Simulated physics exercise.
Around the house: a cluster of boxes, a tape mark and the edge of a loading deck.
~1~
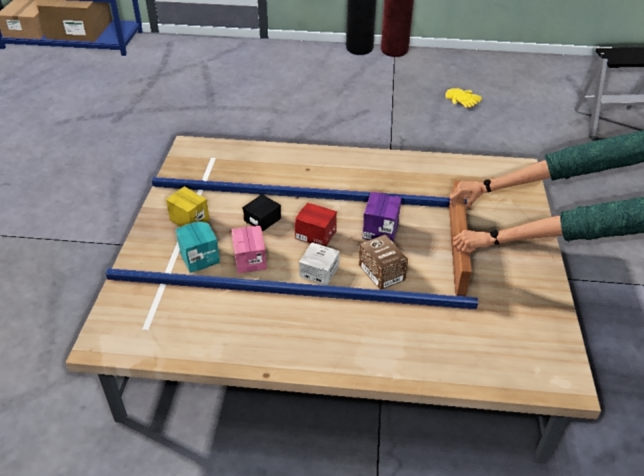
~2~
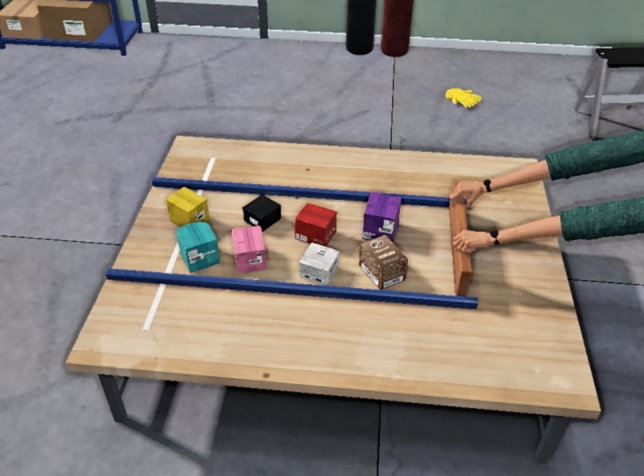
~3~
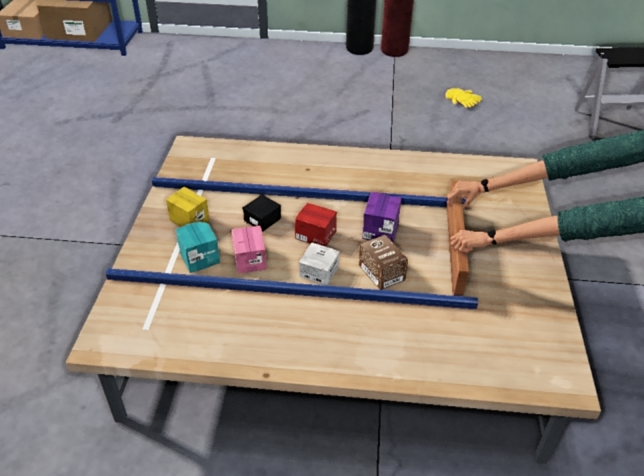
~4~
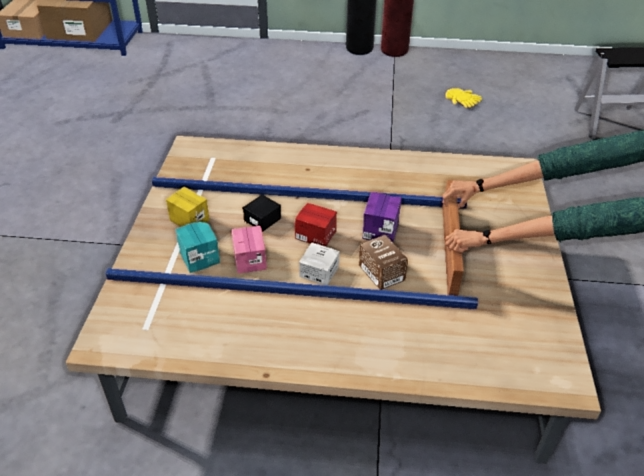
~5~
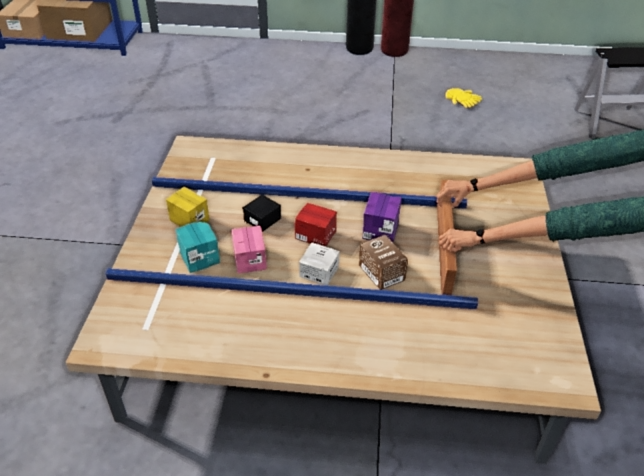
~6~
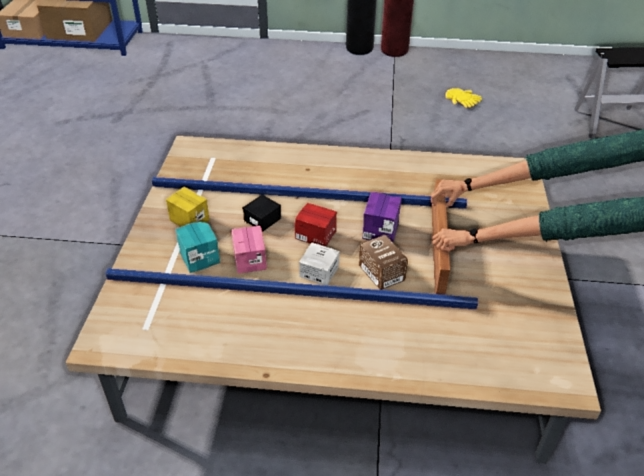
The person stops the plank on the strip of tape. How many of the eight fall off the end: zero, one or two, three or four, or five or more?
Outcome: The number that fall off is three or four.
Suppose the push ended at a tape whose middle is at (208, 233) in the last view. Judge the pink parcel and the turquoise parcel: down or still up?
The pink parcel survives, the turquoise parcel falls.
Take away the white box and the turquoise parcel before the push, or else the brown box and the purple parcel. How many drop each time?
The counts: 1 and 1.
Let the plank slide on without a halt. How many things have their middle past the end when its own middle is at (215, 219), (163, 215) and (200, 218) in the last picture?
It would be 1, 5 and 2.
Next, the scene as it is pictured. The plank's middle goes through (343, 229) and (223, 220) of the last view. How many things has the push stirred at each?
The counts are 4 and 8.
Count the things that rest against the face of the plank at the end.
That makes 2.
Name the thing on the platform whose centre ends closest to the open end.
That is the red box.
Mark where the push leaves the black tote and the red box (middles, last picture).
The black tote at (164, 192), the red box at (134, 219).
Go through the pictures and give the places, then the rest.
The first frame shows yellow box (188, 210); turquoise parcel (198, 246); pink parcel (249, 249); plank (459, 237); tape (184, 231).
The second frame shows turquoise parcel (198, 246); white box (319, 264).
The third frame shows pink parcel (249, 249); black tote (262, 213).
The fourth frame shows yellow box (188, 210); red box (316, 225).
The fifth frame shows turquoise parcel (198, 246); brown box (383, 262).
The sixth frame shows yellow box (188, 210); turquoise parcel (198, 246); pink parcel (249, 249); plank (440, 236); tape (184, 231).
Soon after, none off yet; yellow box at rest near (188, 210); turquoise parcel at rest near (198, 246); pink parcel at rest near (249, 249).
By the end, the number that fall off is three or four; fallen, pink parcel, turquoise parcel and yellow box.
